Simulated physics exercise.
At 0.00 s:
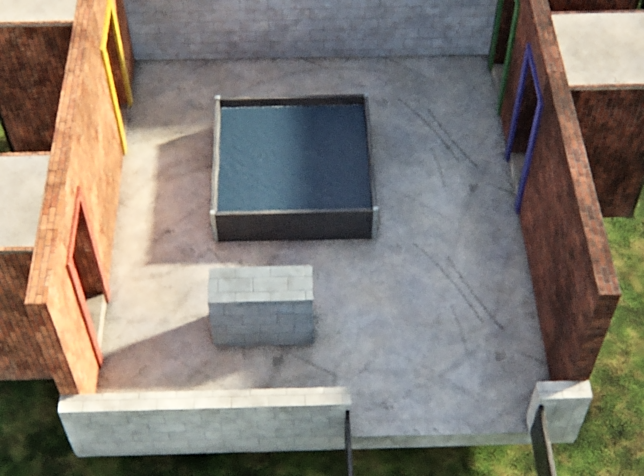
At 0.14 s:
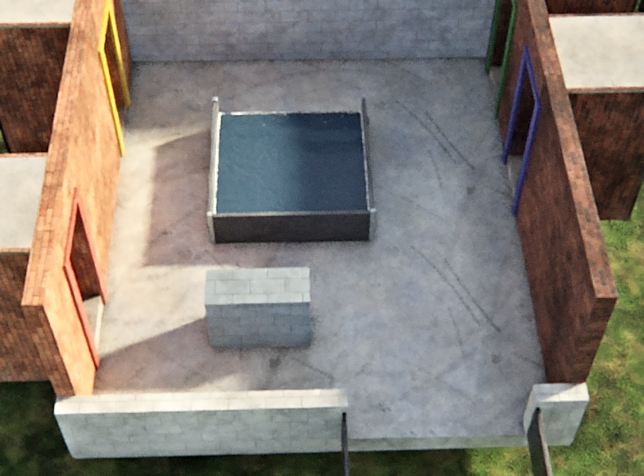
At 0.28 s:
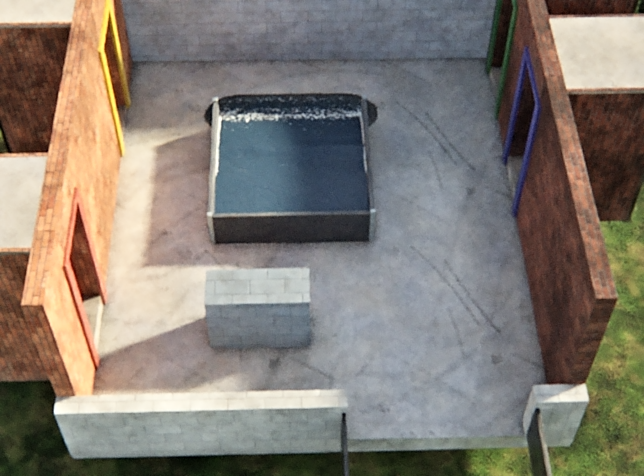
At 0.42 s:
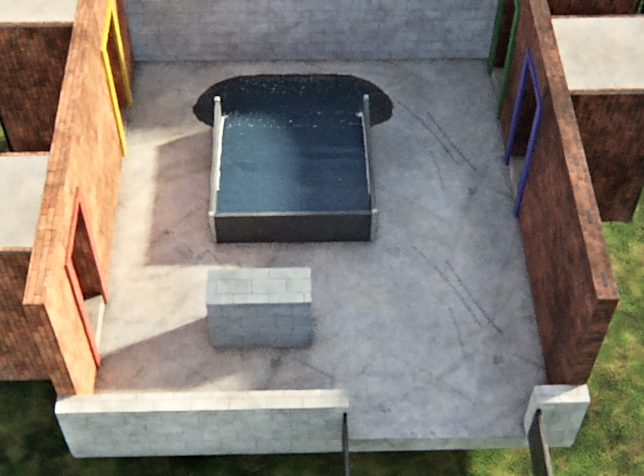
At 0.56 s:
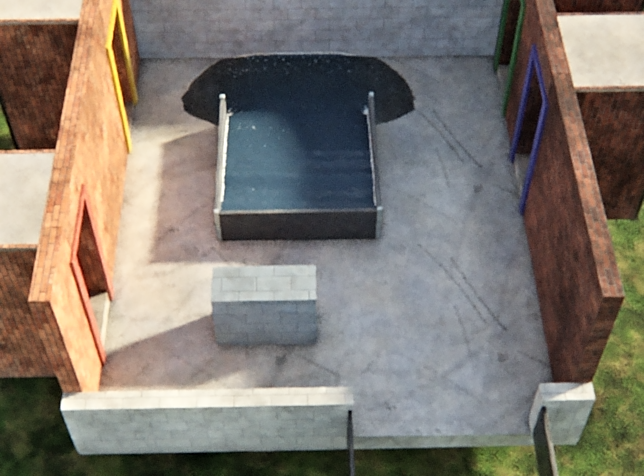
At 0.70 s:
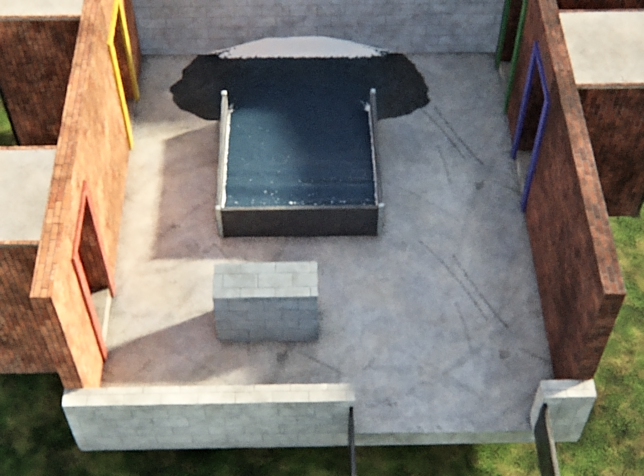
A dark square tank of blue water stands in a roofless grey-floored court seen from high above, its far side open by the second view of it as water pours out. Brick walls hold red and yellow doorways at left, green and blue at right, with a pale block in front. The dark pool spreads backward and sideways to the rear wall, where a pale patch appears, while the camera shifts slightly.
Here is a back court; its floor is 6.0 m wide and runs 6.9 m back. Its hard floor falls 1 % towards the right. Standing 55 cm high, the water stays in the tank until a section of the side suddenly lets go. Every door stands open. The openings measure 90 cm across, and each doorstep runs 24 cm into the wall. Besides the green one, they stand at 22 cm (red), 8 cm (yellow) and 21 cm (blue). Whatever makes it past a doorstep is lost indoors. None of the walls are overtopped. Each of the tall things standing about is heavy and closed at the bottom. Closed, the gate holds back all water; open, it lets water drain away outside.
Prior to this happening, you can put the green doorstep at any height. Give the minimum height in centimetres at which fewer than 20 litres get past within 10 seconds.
26 cm.
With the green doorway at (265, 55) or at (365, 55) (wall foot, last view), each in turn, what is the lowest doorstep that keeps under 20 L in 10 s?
Roughly 32 cm, then roughly 28 cm.
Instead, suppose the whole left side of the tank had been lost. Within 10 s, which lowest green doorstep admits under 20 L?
Then 11.5 cm.
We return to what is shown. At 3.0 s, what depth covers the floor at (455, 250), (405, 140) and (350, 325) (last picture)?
In that order: 0, 0 and 0 cm.
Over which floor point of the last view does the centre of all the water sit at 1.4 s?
The water is centred near (301, 132).
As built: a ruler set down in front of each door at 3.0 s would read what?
Depth (cm): Red 0 / yellow 15 / green 31 / blue 5.
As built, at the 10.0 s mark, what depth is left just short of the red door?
About 6.0 cm.
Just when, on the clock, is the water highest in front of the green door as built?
That happens close to 3.0 s on the clock.
After 1.4 s water covers 20 % of the floor, deepest (41 cm) near (303, 70); it has not reached the green door.
After 3.0 s water covers 40 % of the floor, deepest (35 cm) near (494, 54); 31 cm at the green door, 50 litres in over its 16 cm doorstep.
After 10.0 s water covers 95 % of the floor, deepest (13 cm) near (557, 413); 9 cm at the green door, 130 litres in over its 16 cm doorstep.
At the green door as built, the water arrived by 1.9 s and peaked near 31 cm at 3.0 s.
With a doorstep of 22 cm, 50 litres would have come in within the 10 s; with 30 cm, 6 litres. So under 20 litres takes about 26 cm.
